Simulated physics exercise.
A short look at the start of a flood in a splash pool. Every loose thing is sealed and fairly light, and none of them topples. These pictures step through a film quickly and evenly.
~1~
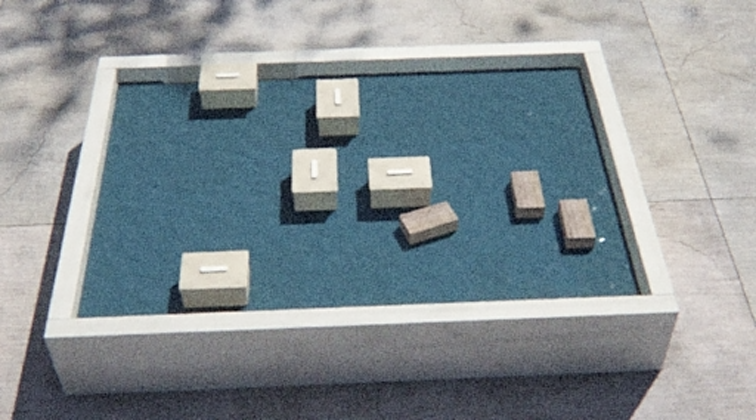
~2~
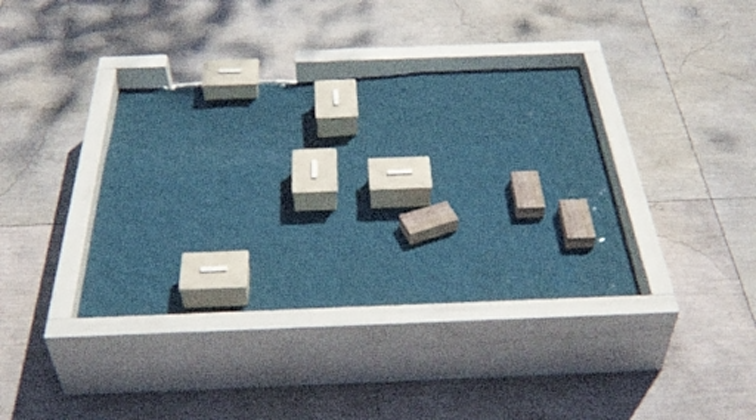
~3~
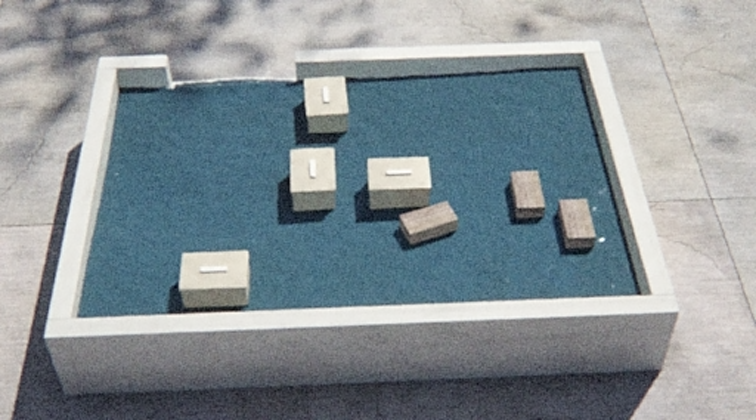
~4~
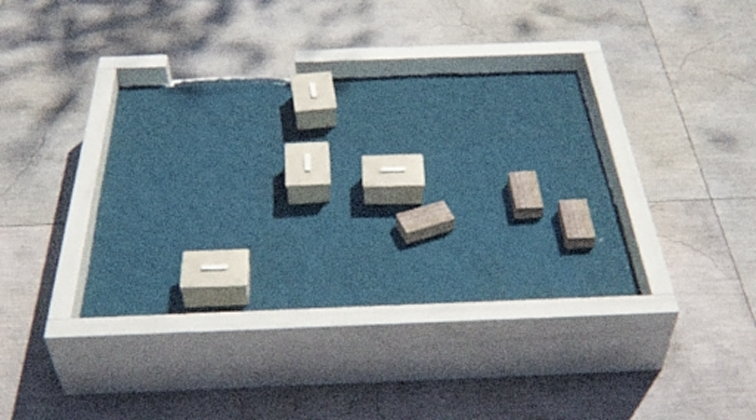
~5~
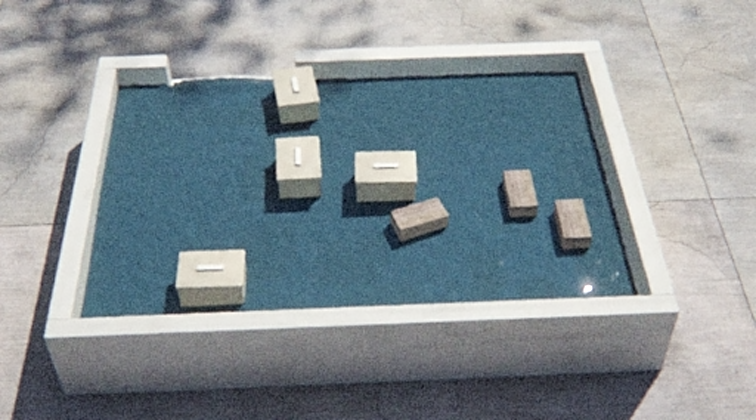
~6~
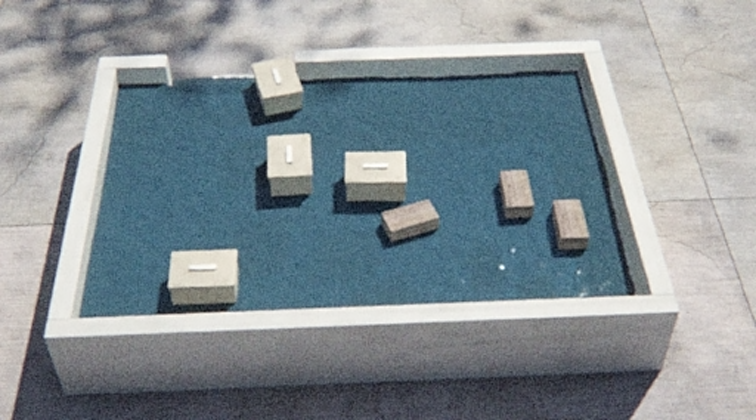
Splash pool with a gap opening in its back wall, one pale tote slipping out, other totes and brown blocks drifting left.
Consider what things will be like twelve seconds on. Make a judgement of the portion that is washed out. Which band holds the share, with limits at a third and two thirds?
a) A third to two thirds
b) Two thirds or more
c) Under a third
Answer: A.
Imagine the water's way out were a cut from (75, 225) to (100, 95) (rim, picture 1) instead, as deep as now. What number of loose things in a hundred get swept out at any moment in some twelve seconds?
Something like 50 percent.
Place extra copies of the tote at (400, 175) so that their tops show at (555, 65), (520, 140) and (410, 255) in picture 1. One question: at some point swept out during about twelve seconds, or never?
Per object, in the order given: Never exits / never exits / never exits.
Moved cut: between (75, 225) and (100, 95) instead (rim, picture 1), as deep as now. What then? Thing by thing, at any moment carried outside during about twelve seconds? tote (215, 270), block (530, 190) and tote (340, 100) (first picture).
Escapes, remains, escapes.
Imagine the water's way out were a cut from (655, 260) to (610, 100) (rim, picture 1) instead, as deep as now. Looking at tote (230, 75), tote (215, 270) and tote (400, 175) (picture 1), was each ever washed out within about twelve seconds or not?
First never exits, second never exits, third exits.
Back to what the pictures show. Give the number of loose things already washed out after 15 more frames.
Total: 3.
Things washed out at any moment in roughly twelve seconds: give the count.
The count is 3.
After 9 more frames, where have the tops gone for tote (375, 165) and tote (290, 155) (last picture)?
Estimate: (337, 157), then (251, 123).
A moment on, 2 of 8 are out; 6 afloat.
Next, 2 of 8 are out; 6 afloat.
Later, 3 of 8 are out; 5 afloat.
In the end, 3 of 8 are out; 5 afloat.
